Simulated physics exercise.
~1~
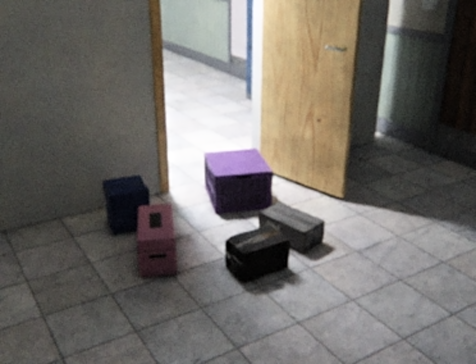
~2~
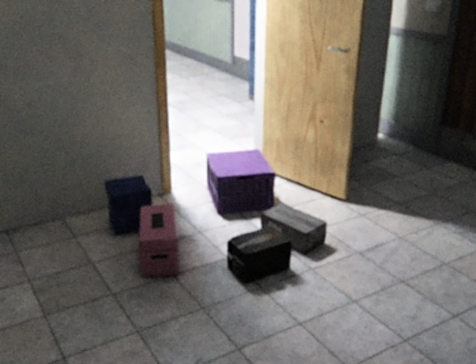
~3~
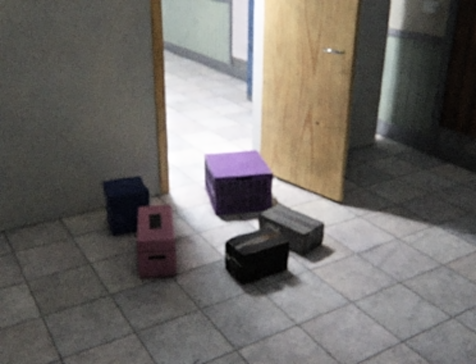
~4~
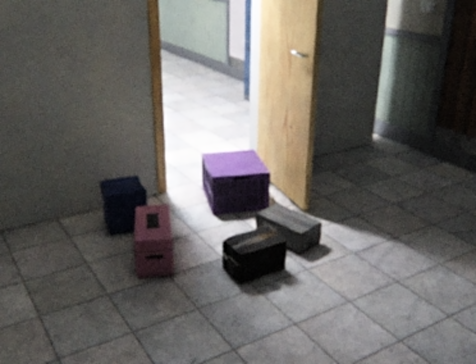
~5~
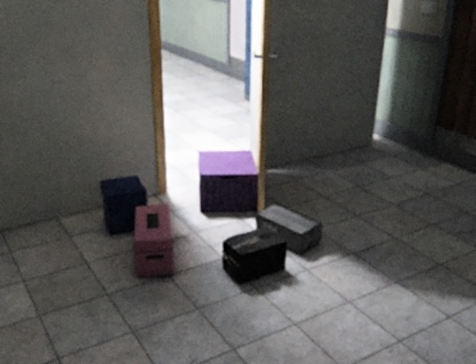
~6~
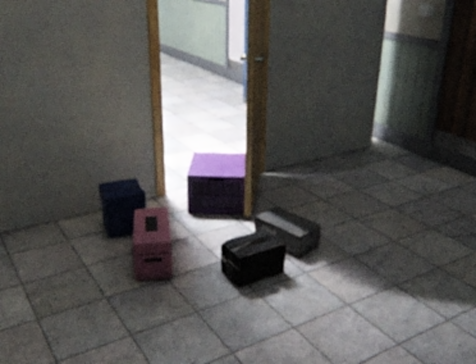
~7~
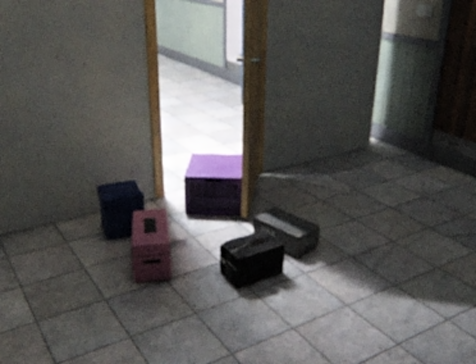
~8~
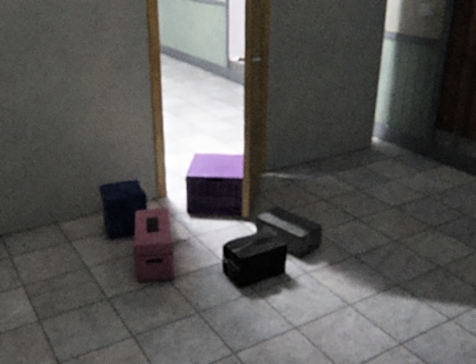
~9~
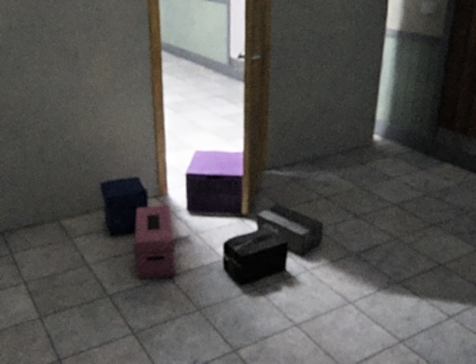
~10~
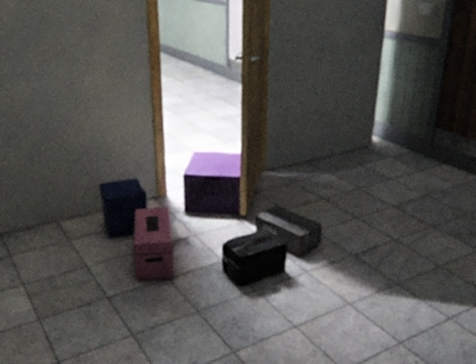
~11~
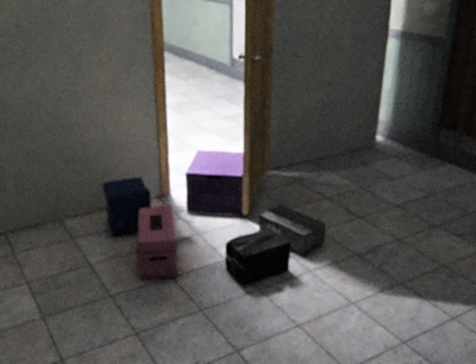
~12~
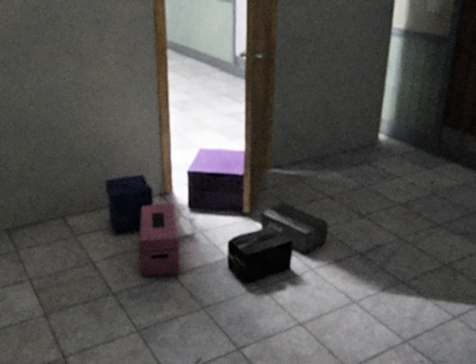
The video shows a wooden door standing wide open beside a purple chest, with blue, pink, black and grey containers nearby. The door swings left towards its frame, the chest shifts slightly left as the door reaches it, and the door stays partly open with the chest in the doorway.
